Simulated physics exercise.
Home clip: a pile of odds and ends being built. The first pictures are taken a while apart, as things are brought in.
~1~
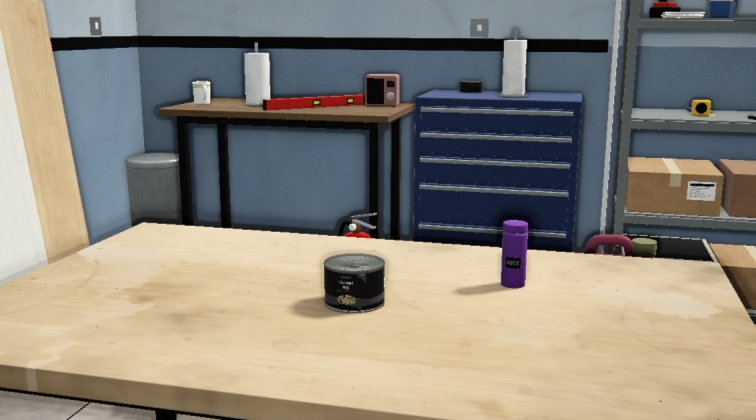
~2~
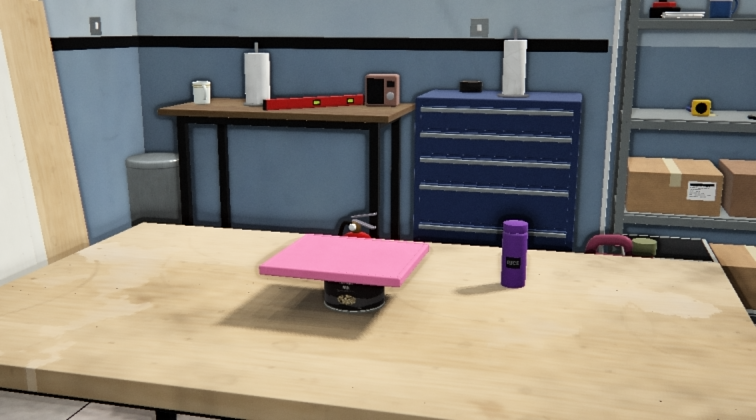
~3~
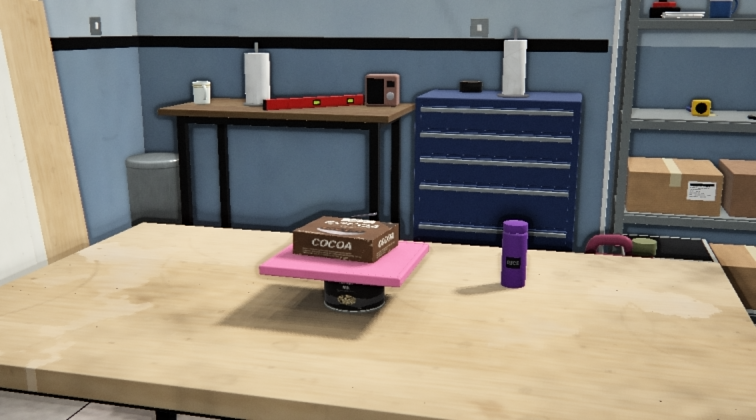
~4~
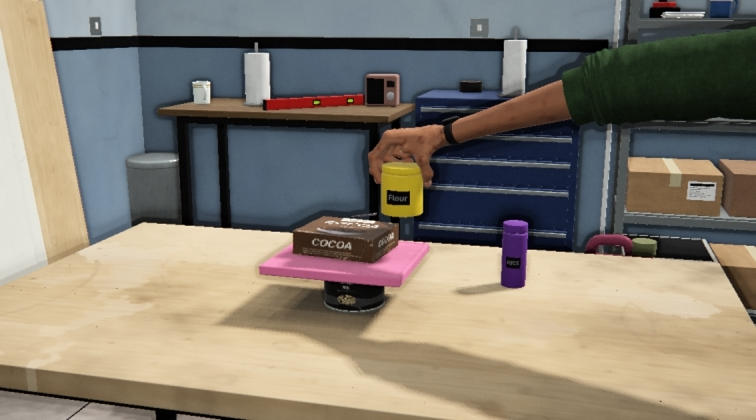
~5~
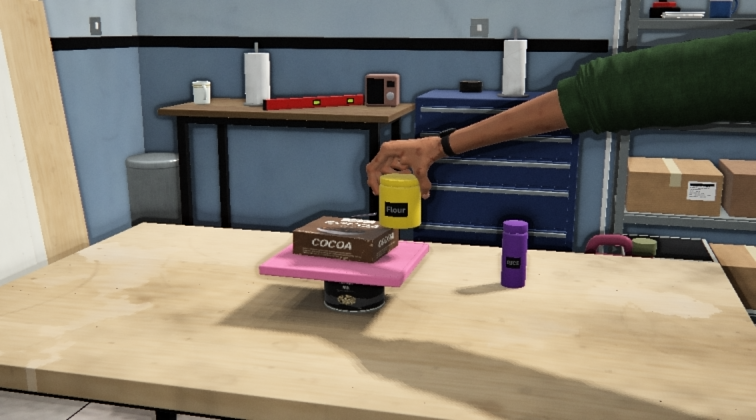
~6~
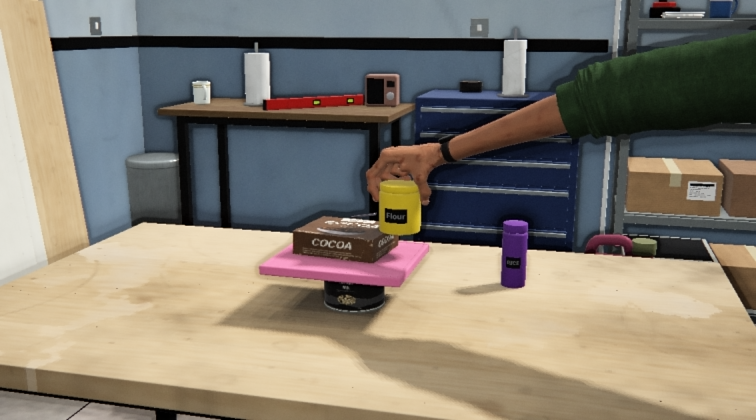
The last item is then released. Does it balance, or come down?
My guess is a failure.
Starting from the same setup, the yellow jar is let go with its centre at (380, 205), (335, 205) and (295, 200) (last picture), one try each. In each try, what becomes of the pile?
Well, on the first go it stays steady, on the second it stays steady, and on the third it tumbles down.
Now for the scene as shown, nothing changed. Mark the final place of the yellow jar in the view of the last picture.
I'd say around (471, 292) in the last view.
Then, 0.30 s on from there, yellow jar now fallen.
Then, 0.40 s on from there, things are still on the move.
Then, 0.60 s on from there, as before.
In the end, fallen, yellow jar; the other 4 unmoved. At the end, from the last picture's camera, yellow jar near (471, 292). The pile gives way.
